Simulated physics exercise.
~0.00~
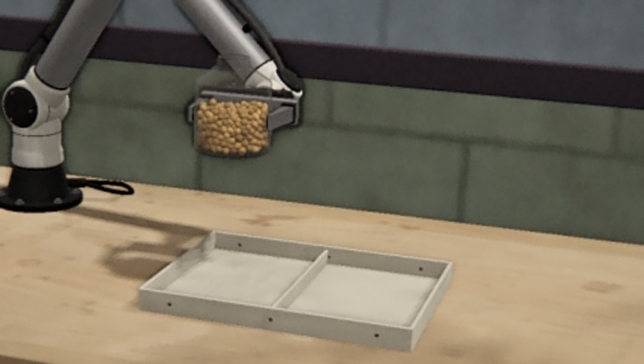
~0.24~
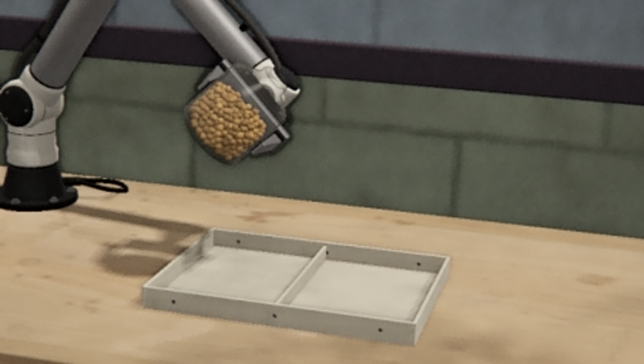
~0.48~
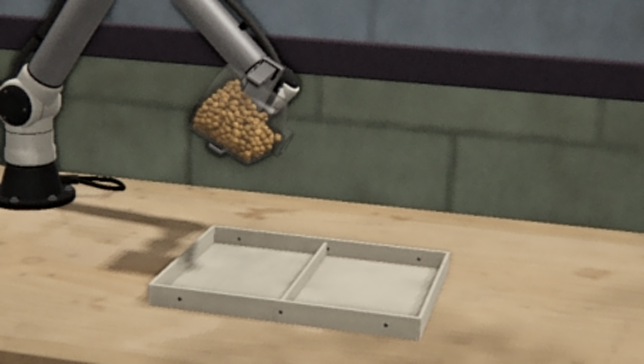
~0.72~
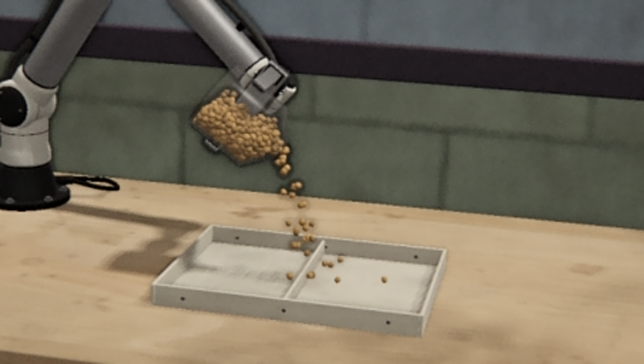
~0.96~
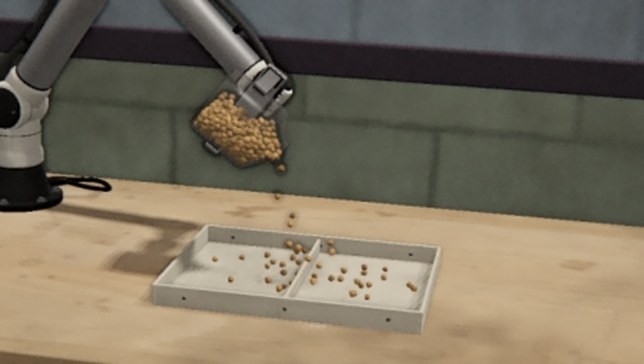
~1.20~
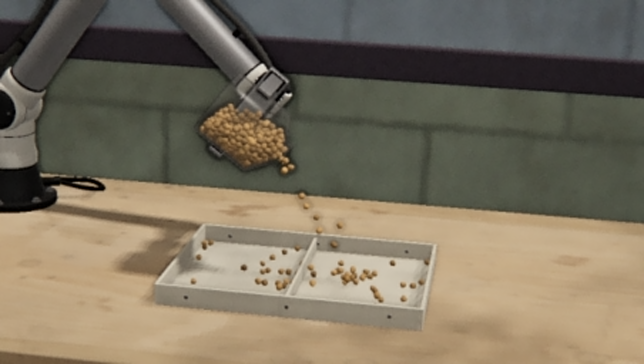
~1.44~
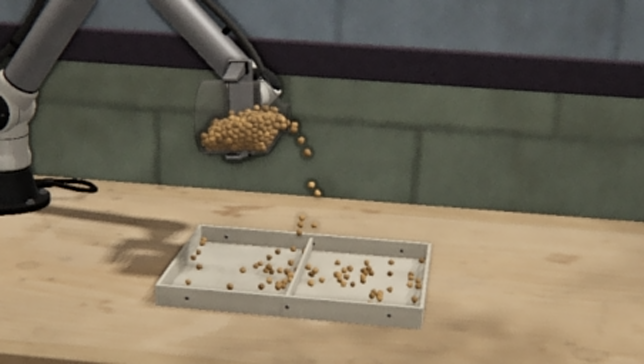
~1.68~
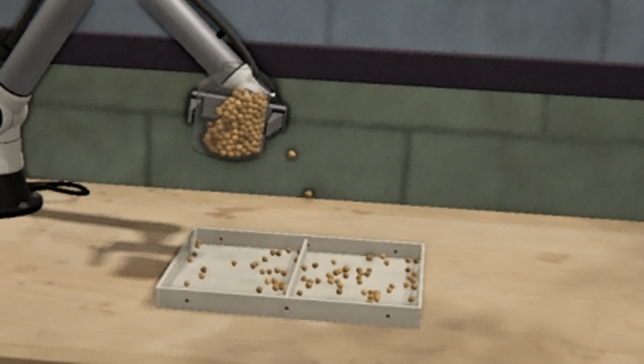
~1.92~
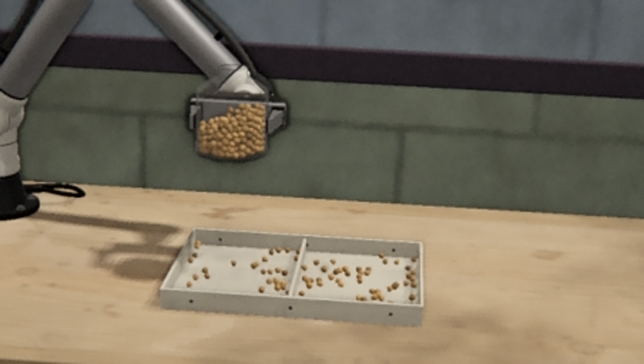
Robot arm tipping a clear jar of chickpeas, scattering some across both parts of a divided tray, then righting it still mostly full.
